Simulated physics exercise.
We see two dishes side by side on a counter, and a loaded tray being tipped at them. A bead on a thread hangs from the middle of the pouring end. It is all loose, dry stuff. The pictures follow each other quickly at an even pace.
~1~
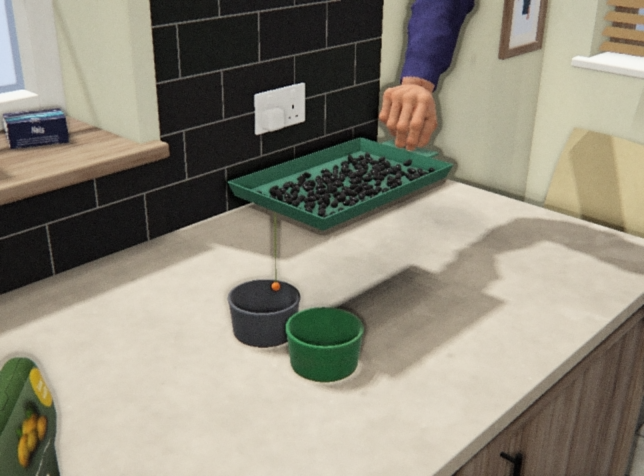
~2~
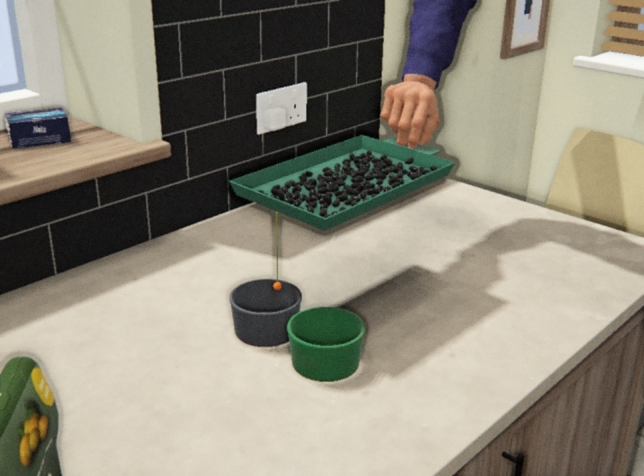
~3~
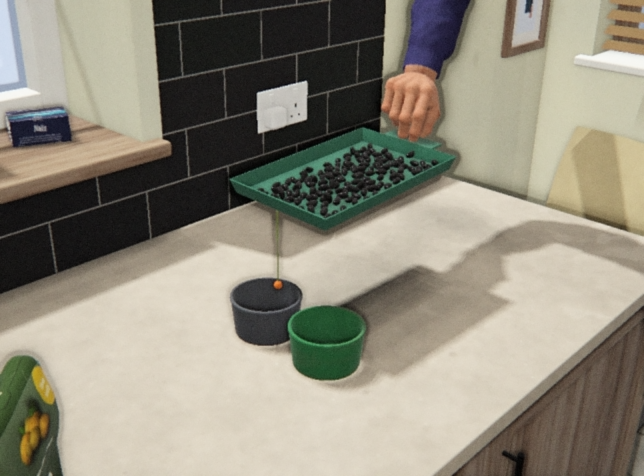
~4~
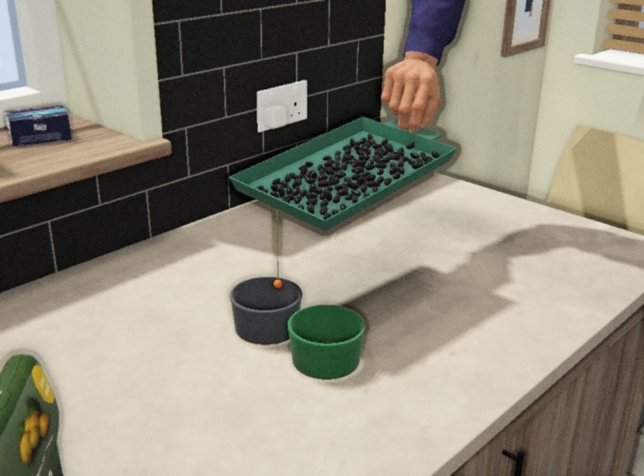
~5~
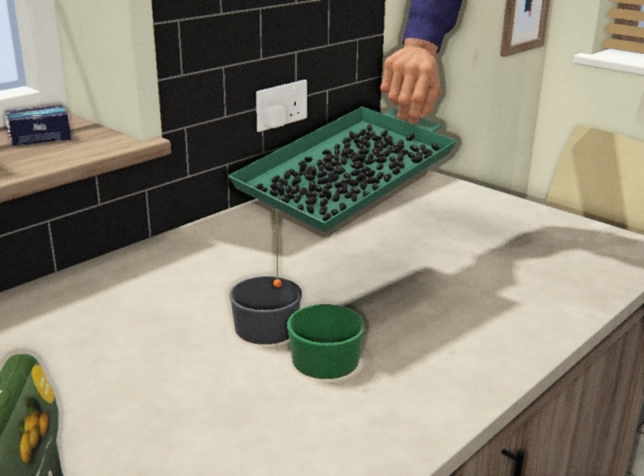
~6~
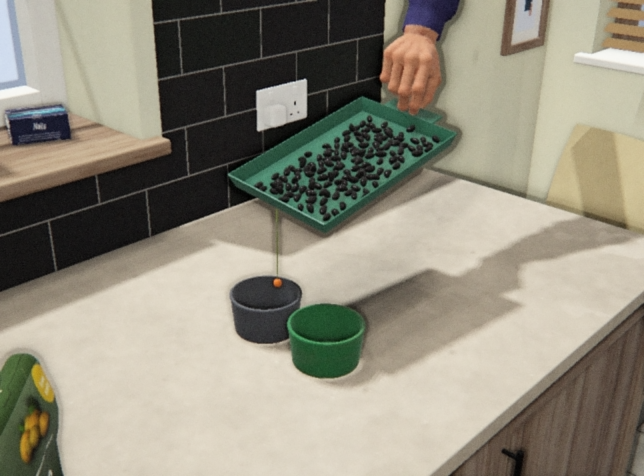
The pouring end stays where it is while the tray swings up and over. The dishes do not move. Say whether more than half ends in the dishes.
Caught overall: More than half.
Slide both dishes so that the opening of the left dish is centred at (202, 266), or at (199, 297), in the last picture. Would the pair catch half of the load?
At the first place the smaller part, at the second below a half.
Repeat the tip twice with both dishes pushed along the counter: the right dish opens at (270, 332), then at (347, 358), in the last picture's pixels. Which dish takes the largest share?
First the right-hand dish, then the left dish.
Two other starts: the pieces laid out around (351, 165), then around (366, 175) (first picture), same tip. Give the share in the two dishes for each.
First some 80, then 80 per cent.
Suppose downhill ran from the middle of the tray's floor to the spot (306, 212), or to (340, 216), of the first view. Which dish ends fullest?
In turn: The right one; right.
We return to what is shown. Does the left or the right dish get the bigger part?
That is the right dish.
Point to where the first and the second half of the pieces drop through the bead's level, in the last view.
The first part at (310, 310); the rest at (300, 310).
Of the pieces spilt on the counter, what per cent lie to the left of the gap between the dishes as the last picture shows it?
Some 90 per cent.
Soon after the last picture, tray tipped steeply; all on the tray.
A little later, tray tipped right over; about a quarter on the tray; about a third in the right dish; a small part outside both; about a quarter in the air.
Later still, tray tipped past a quarter turn; about two thirds in the right dish; a stray few in the left dish; about a third outside both.
At rest, tray tipped past a quarter turn; about two thirds in the right dish; a stray few in the left dish; about a third outside both.
